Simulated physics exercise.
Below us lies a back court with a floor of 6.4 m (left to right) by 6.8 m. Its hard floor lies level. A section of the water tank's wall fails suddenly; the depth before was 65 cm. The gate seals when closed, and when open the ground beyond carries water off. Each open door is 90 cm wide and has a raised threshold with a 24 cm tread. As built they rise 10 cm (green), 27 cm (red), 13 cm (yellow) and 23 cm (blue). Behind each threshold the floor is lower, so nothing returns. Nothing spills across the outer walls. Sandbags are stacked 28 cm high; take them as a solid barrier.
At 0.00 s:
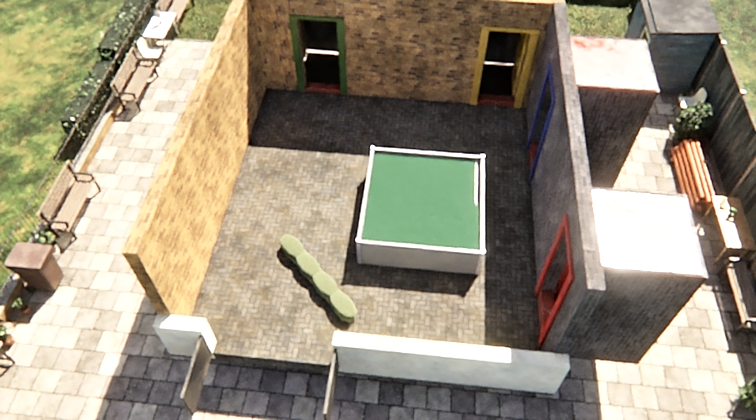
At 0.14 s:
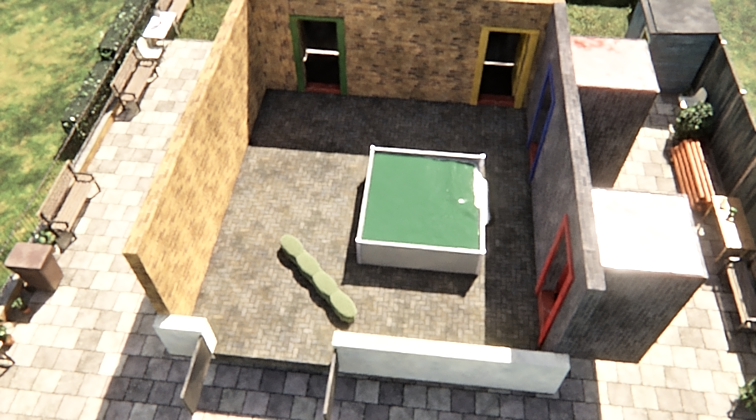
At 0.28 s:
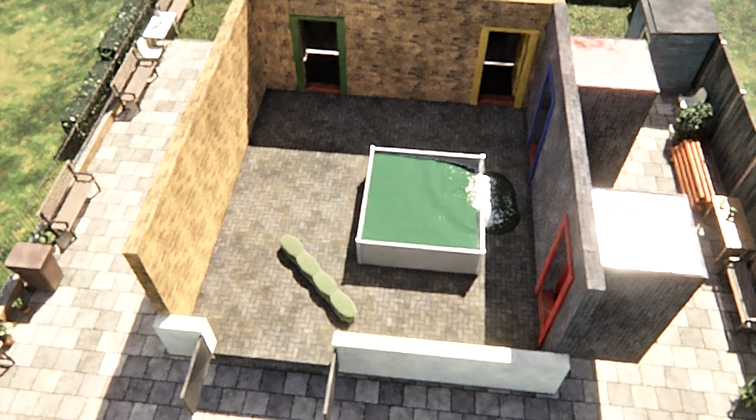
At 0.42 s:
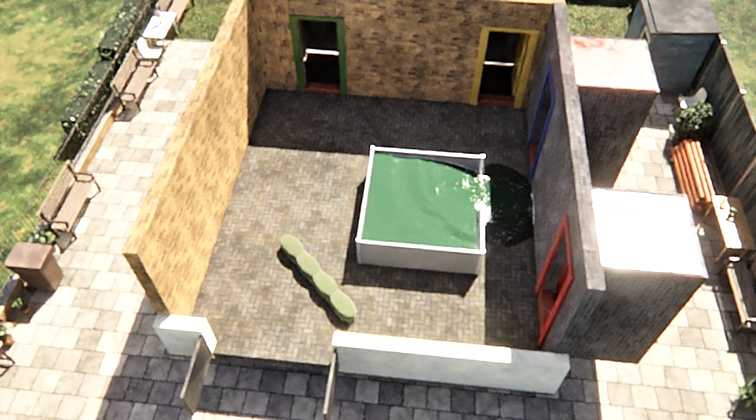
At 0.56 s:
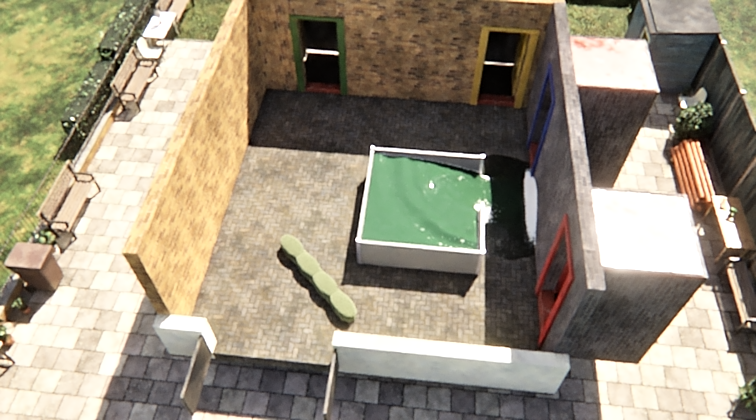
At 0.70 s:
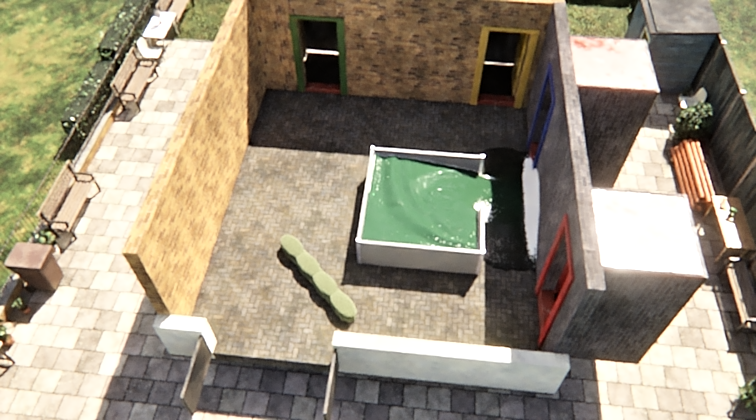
The video shows a walled court with a white-sided tank of green water; water bursts through the tank's right side, spreads in a dark pool across the paving toward the right wall, while ripples cross the tank's surface.
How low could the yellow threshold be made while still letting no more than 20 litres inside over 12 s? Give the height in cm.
Some 29 cm above the ground.
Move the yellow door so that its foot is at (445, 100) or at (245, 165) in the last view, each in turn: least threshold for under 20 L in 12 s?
About 10.5 and 8.0 cm.
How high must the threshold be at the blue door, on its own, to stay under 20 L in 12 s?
About 25 cm at blue.
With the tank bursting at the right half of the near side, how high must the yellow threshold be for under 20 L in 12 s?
About 14.5 cm.
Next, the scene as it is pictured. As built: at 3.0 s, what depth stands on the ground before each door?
Depths in cm: Green 0, red 6, yellow 29, blue 22.
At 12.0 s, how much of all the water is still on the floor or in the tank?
Roughly 84 in a hundred.
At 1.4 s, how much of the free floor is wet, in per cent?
Some 15 per cent of it.
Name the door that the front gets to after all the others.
It is the green one.
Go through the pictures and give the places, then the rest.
The first frame shows still water, 65 cm deep, in the water tank at (424, 199); the yellow door at (502, 73) is dry.
In the second frame, water pours out at (478, 196) and has run 0.3 m, to (488, 223); about 5 cm deep outside, 65 cm at the back.
In the third frame, the front is at (515, 221), 0.8 m from the gap at (478, 196); 0.9 m2 of floor is wet, 65 cm left at the back.
In the fourth frame, the gap is at (478, 196), the front 1.2 m out at (532, 227); the back of the water tank holds 65 cm.
In the fifth frame, the gap is at (478, 196), the front 1.3 m out at (534, 251); the back of the water tank holds 65 cm.
In the sixth frame, water pours out at (478, 196) and has run 1.5 m, to (535, 266); about 10 cm deep outside, 63 cm at the back; 1.7 m in a straight line remain to the yellow door at (502, 73).
After 1.4 s water covers 15 % of the floor, deepest (51 cm) near (528, 204); it has not reached the yellow door.
After 3.0 s water covers 30 % of the floor, deepest (34 cm) near (528, 204); 29 cm at the yellow door, 132 litres in over its 13 cm threshold.
After 12.0 s water covers 95 % of the floor, deepest (11 cm) near (353, 354); 9 cm at the yellow door, 296 litres in over its 13 cm threshold.
At the yellow door as built, the water arrived by 1.5 s and peaked near 31 cm at 2.6 s.
Run again over the same 12 s with other heights there, 34 litres in over 27 cm, 1 litre over 36.5 cm. The limit of 20 litres is kept from about 29 cm up.
